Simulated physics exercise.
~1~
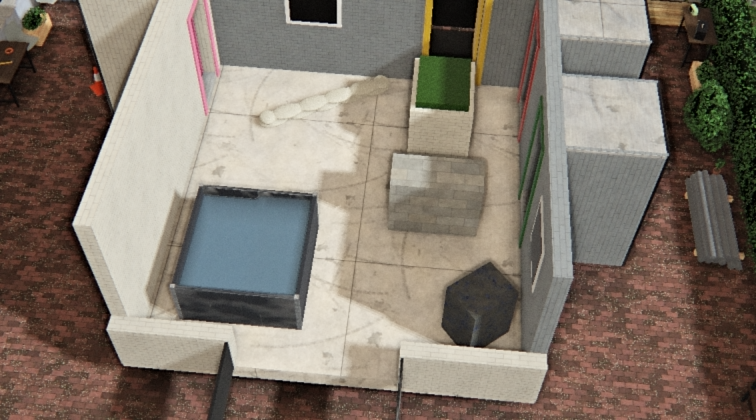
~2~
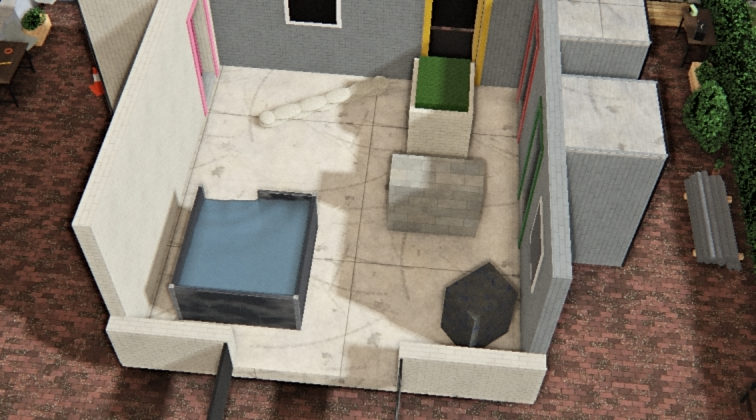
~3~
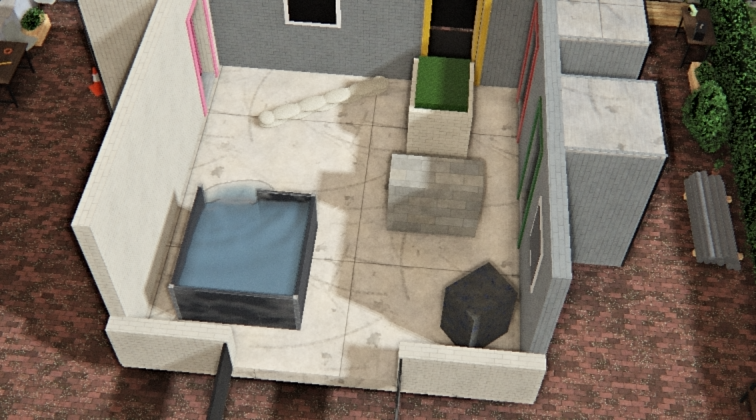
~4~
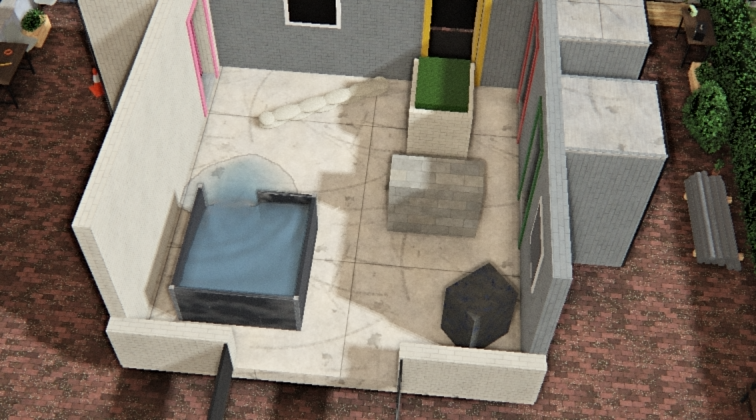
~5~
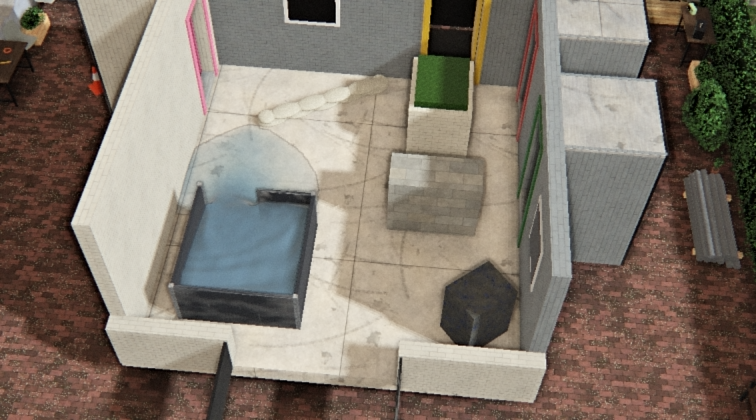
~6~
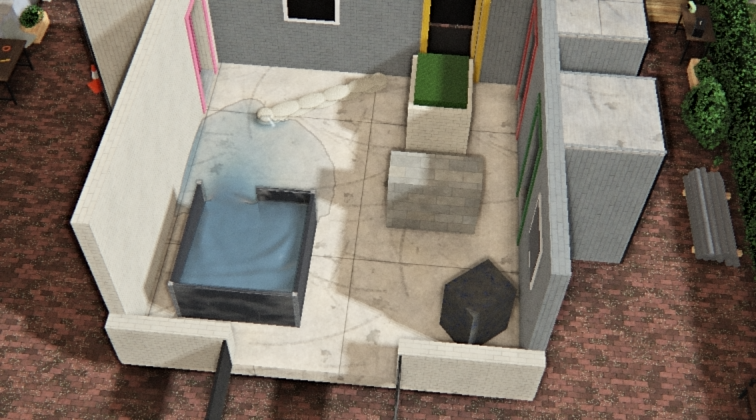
We see a top view of a walled yard where a dark open tank of blue water stands still, then a gap opens in its far side and water pours out, spreading across the pale floor in a widening sheet.
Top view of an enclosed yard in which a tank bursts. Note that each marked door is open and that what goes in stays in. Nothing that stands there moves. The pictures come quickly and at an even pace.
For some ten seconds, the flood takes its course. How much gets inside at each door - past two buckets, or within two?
The red door within two, the pink door past two, the green door within two, the yellow door past two.
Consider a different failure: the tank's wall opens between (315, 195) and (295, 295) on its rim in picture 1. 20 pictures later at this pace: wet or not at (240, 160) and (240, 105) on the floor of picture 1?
Order as given: Unwetted, then unwetted.
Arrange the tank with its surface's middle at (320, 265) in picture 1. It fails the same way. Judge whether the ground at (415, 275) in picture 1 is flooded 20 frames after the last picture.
Unflooded.
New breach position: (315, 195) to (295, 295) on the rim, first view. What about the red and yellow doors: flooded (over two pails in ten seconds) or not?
I think the red door remains below the limit and the yellow door crosses the limit.
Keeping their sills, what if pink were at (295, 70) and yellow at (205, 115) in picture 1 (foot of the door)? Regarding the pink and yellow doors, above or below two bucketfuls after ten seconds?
Finding - pink door breaks the limit, yellow door breaks the limit.
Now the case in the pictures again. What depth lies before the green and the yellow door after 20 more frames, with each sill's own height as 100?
Some 0 percent and then some 190 percent.
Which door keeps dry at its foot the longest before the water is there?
My answer: The green one.
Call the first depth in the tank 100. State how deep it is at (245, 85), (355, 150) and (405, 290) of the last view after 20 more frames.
Taking the places in turn, I get roughly 35, 4 and 0 percent.
A moment on, water covers 30 % of the floor; the red door not reached, the pink door wet at the sill, nothing in, the green door not reached, the yellow door not reached.
Next, water covers 40 % of the floor; the red door not reached, the pink door under two buckets in, the green door not reached, the yellow door wet at the sill, nothing in.
Then, water covers 50 % of the floor; the red door wet at the sill, nothing in, the pink door over two buckets in, the green door not reached, the yellow door under two buckets in.
Later, water covers 80 % of the floor; the red door under two buckets in, the pink door far over two buckets in, the green door wet at the sill, nothing in, the yellow door over two buckets in.
In the end, water covers 95 % of the floor; the red door under two buckets in, the pink door far over two buckets in, the green door wet at the sill, nothing in, the yellow door over two buckets in.
